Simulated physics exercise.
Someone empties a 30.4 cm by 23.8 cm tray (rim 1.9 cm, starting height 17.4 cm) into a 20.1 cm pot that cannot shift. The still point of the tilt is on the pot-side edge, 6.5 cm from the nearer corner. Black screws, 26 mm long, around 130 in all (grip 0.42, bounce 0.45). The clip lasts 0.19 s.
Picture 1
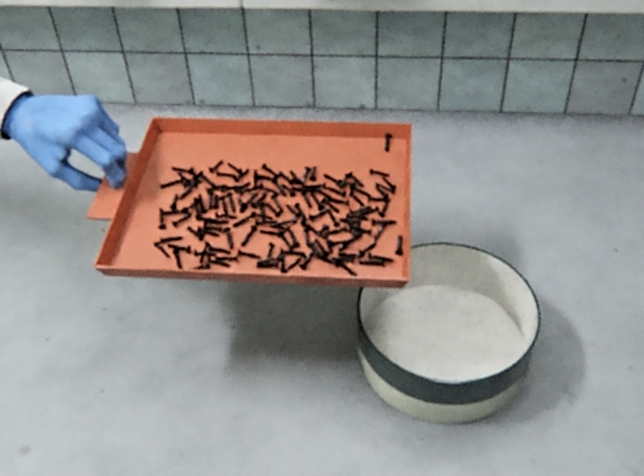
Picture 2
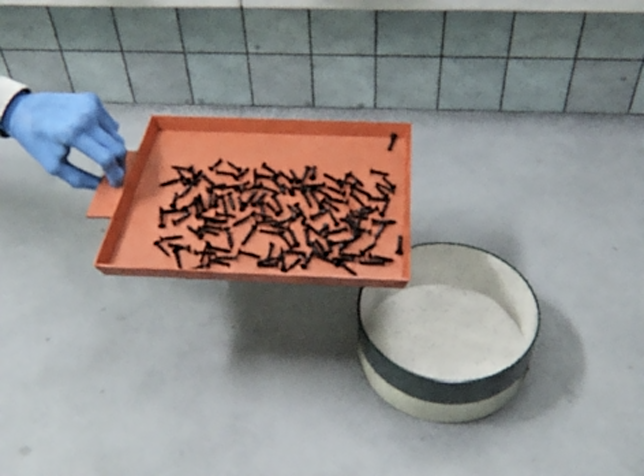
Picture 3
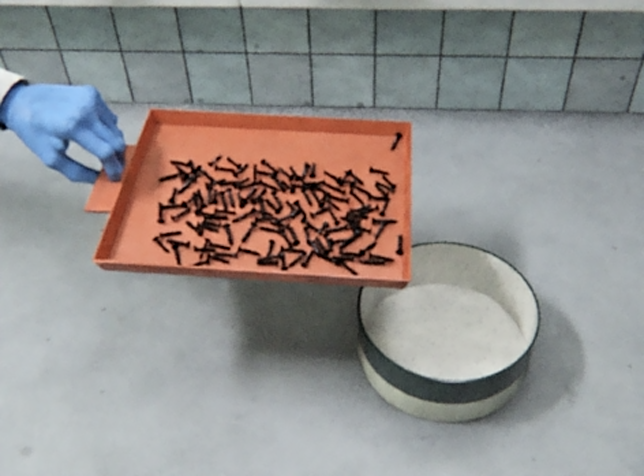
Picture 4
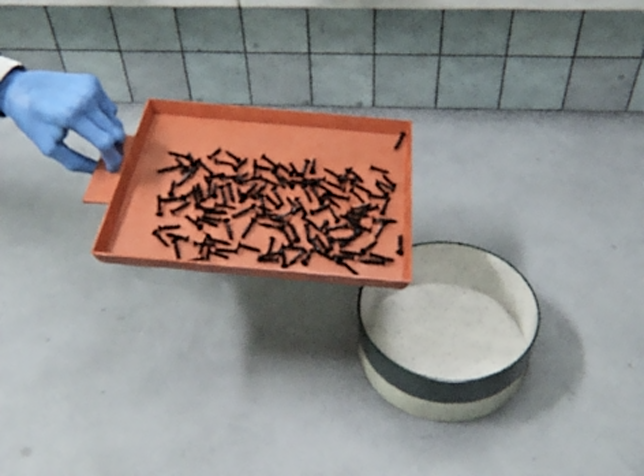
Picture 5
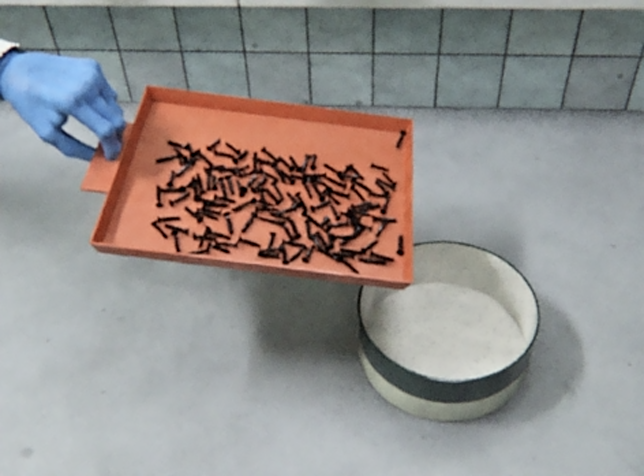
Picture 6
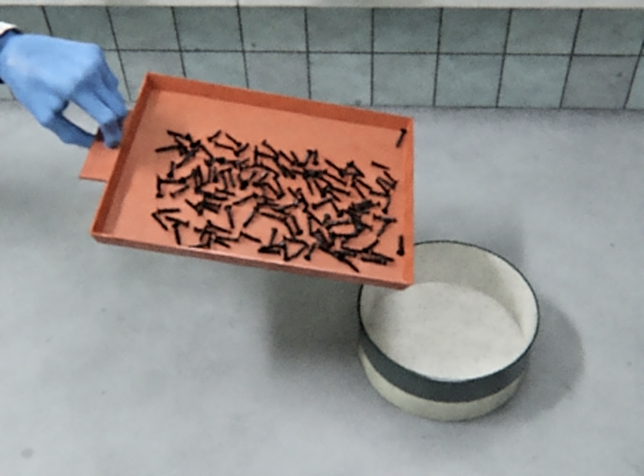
In the video, a blue-gloved hand holds an orange tray of scattered black screws beside a round pot on a gray surface, then gradually raises the tray's left side, tilting it modestly down toward the right.
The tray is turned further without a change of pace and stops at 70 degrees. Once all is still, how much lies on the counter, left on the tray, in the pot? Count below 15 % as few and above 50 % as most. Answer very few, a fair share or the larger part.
Counter: Very few, tray: A fair share, pot: The larger part.
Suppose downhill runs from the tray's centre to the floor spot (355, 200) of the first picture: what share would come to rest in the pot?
Some 40 per cent.
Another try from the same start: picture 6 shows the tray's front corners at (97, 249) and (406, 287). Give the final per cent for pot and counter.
Pot 55, counter 40.
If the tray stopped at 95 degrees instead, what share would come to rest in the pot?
Then about 95 per cent.
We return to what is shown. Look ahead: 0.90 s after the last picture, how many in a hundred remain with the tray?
Some 45 per cent of the load.
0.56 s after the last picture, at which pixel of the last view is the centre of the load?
At about (407, 225).
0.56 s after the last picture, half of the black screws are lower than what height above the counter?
Roughly 20 cm.
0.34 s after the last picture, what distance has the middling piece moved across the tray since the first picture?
Roughly 4 cm.
Then, 0.34 s after the last picture, tilt 40 degrees; the tray holds 100 %, the pot 0 %.
Then, 0.56 s after the last picture, tilt 59 degrees; the tray holds 95 %, the pot 0 %.
Then, 0.90 s after the last picture, tilt 70 degrees; the tray holds 45 %, the pot 50 %.
In the end, counter 0 %, tray 40 %, pot 60 %.
